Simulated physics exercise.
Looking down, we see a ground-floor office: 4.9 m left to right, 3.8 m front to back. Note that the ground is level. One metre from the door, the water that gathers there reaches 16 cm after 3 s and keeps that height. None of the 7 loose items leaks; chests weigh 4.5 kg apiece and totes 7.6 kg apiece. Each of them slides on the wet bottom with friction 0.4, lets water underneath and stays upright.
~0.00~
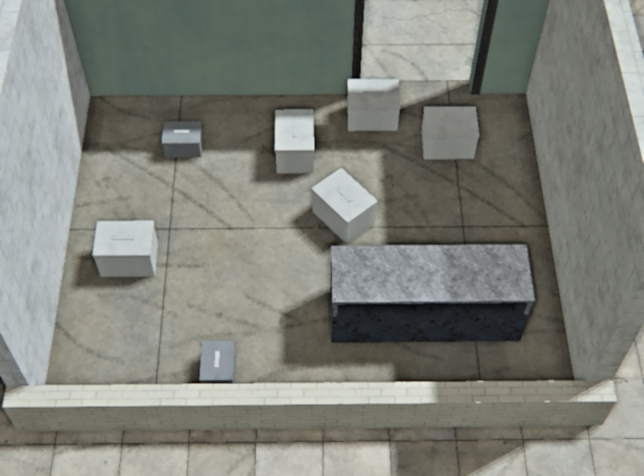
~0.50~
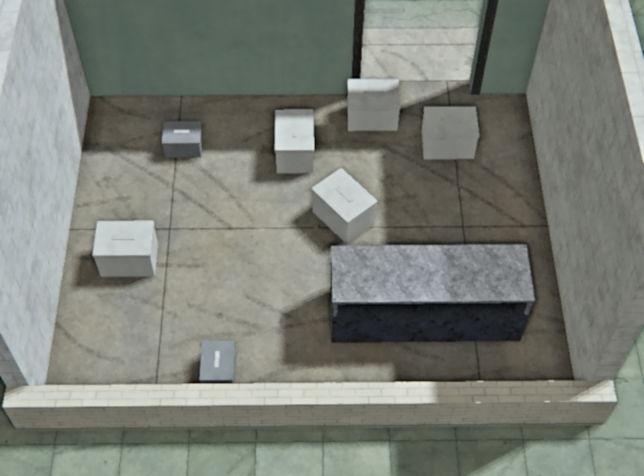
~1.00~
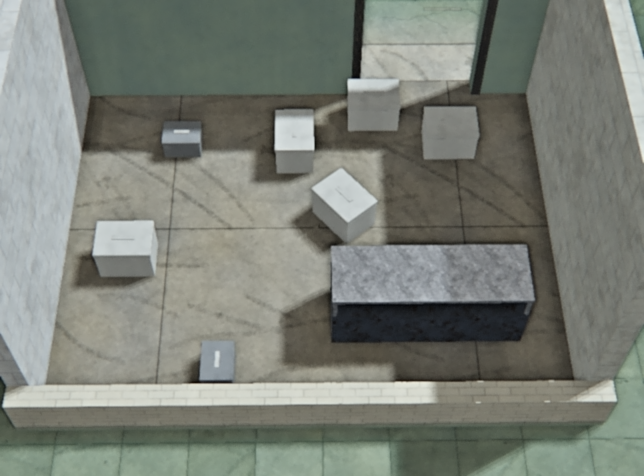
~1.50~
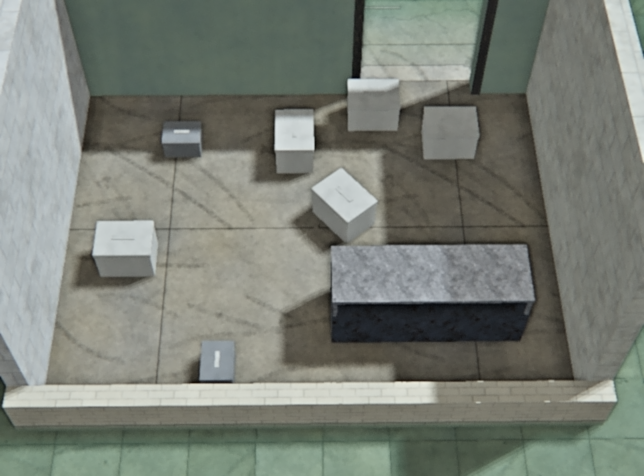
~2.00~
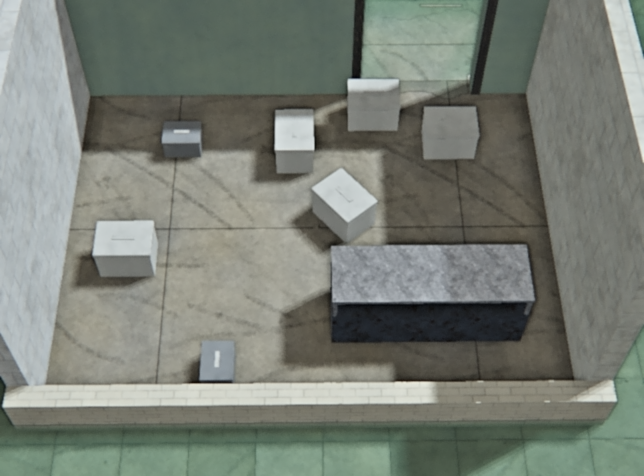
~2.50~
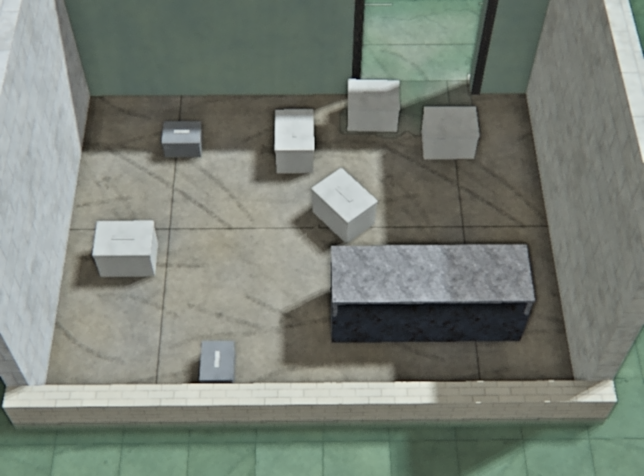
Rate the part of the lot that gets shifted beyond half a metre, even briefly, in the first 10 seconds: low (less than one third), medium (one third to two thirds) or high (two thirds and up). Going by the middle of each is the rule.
Medium.
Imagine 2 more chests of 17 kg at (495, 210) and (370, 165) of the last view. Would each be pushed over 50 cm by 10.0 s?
First one goes beyond it, second one goes beyond it.
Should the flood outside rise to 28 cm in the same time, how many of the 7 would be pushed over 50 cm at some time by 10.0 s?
Then it comes to 6.
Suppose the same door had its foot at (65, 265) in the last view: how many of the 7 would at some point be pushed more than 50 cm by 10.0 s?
6.
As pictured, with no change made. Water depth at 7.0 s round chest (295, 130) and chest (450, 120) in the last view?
Depths: Near 1 cm, then near 8 cm.
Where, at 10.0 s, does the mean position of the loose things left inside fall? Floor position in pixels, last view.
About (216, 248).
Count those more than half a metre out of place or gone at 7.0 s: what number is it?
By my reckoning, 3.
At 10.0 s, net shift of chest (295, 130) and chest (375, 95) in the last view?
Shifts: 30 cm / 300 cm.
After 3.5 s 1 of 7 are over 50 cm from their spots; 0 afloat.
After 4.5 s 2 of 7 are over 50 cm from their spots; 1 afloat.
After 7.0 s 3 of 7 are over 50 cm from their spots; 2 afloat.
After 10.0 s 3 of 7 are over 50 cm from their spots, and 3 have been at some point; 4 afloat.
